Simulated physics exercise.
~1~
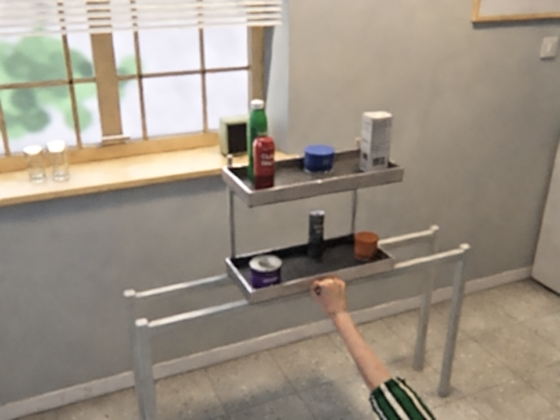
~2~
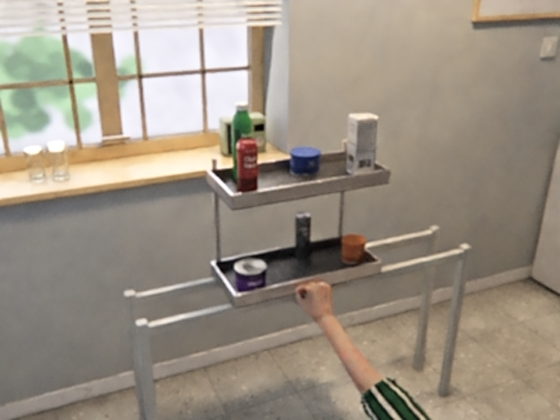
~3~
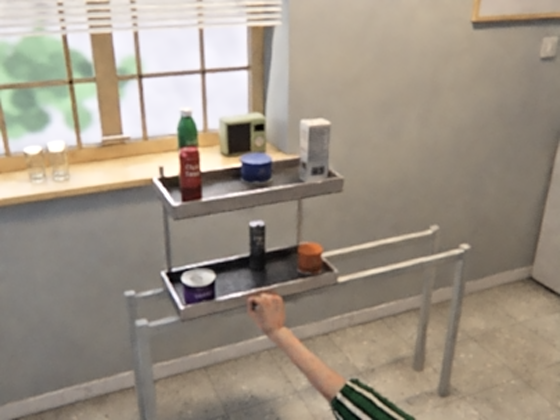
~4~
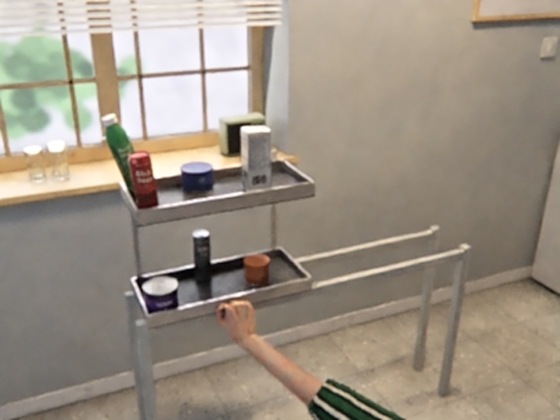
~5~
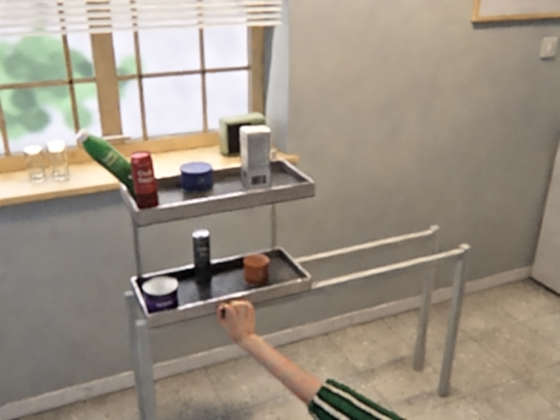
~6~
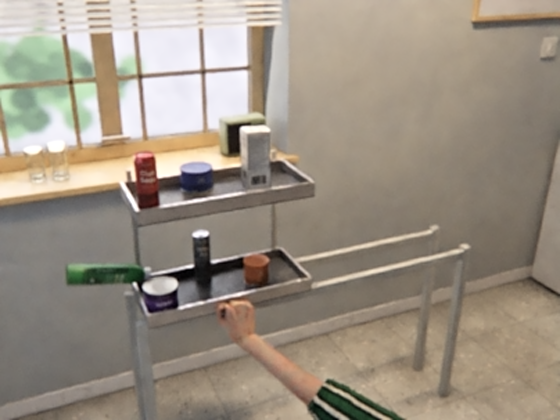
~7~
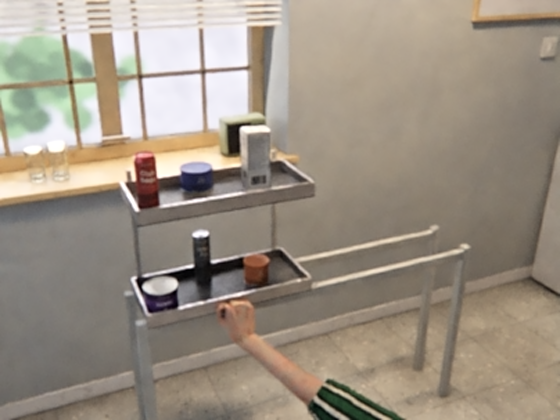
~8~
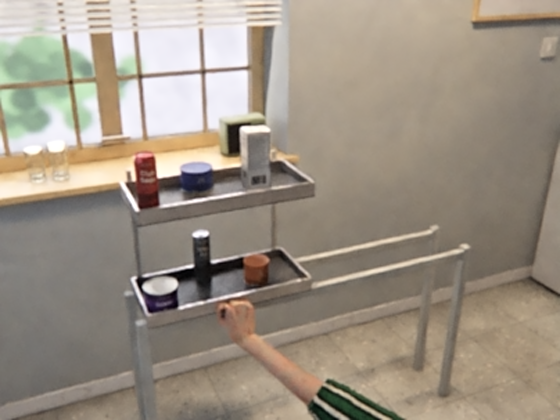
A hand pulls a two-tier rack left until it stops, and a green bottle topples off.
